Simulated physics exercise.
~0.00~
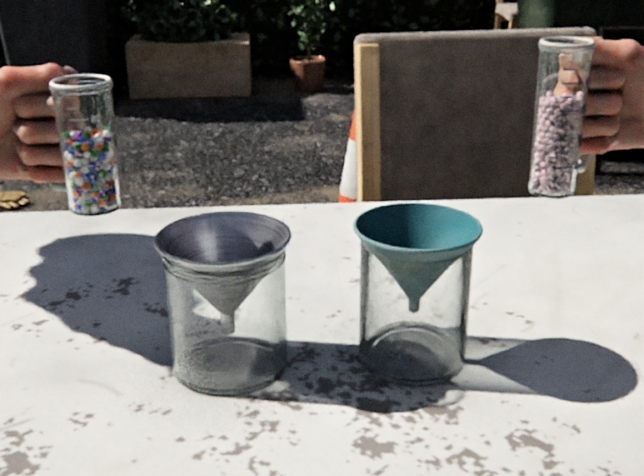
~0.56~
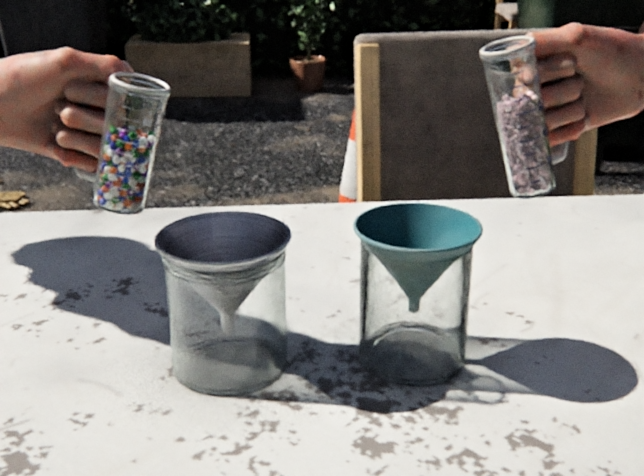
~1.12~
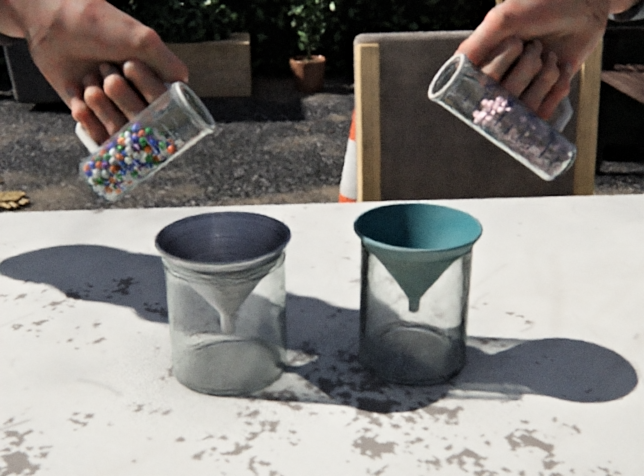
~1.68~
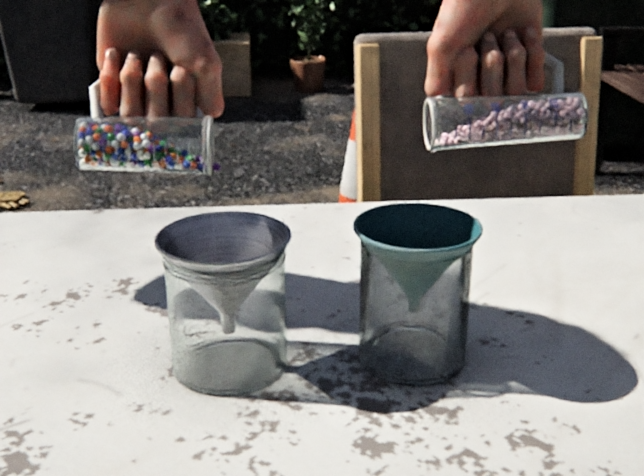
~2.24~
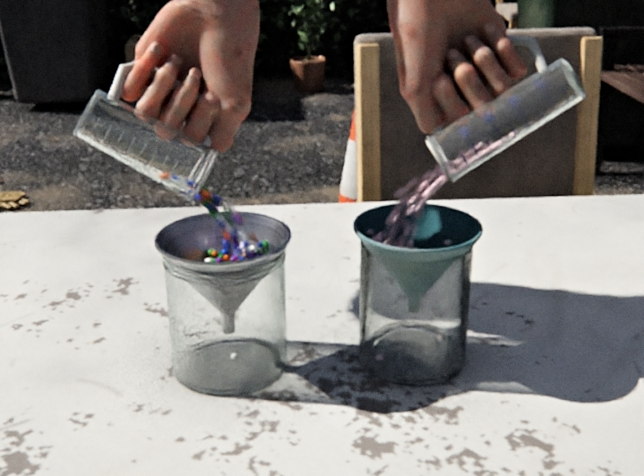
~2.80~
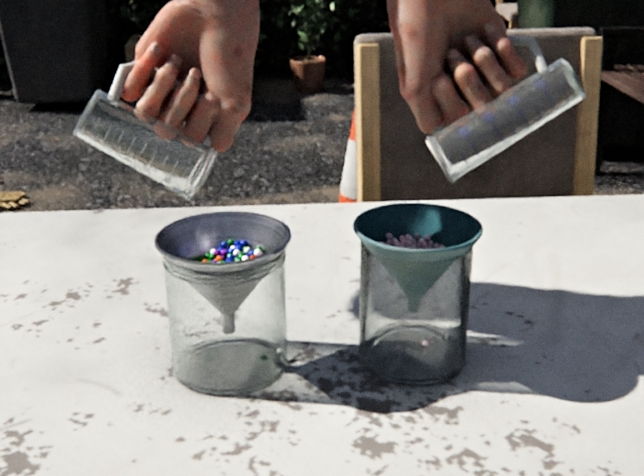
The clip shows two hands tilting clear cups of small beads, multicoloured on the left and pale pinkish on the right, and pouring them into a grey funnel and a teal funnel set on glass jars, where nearly all the beads stay heaped in the funnels.
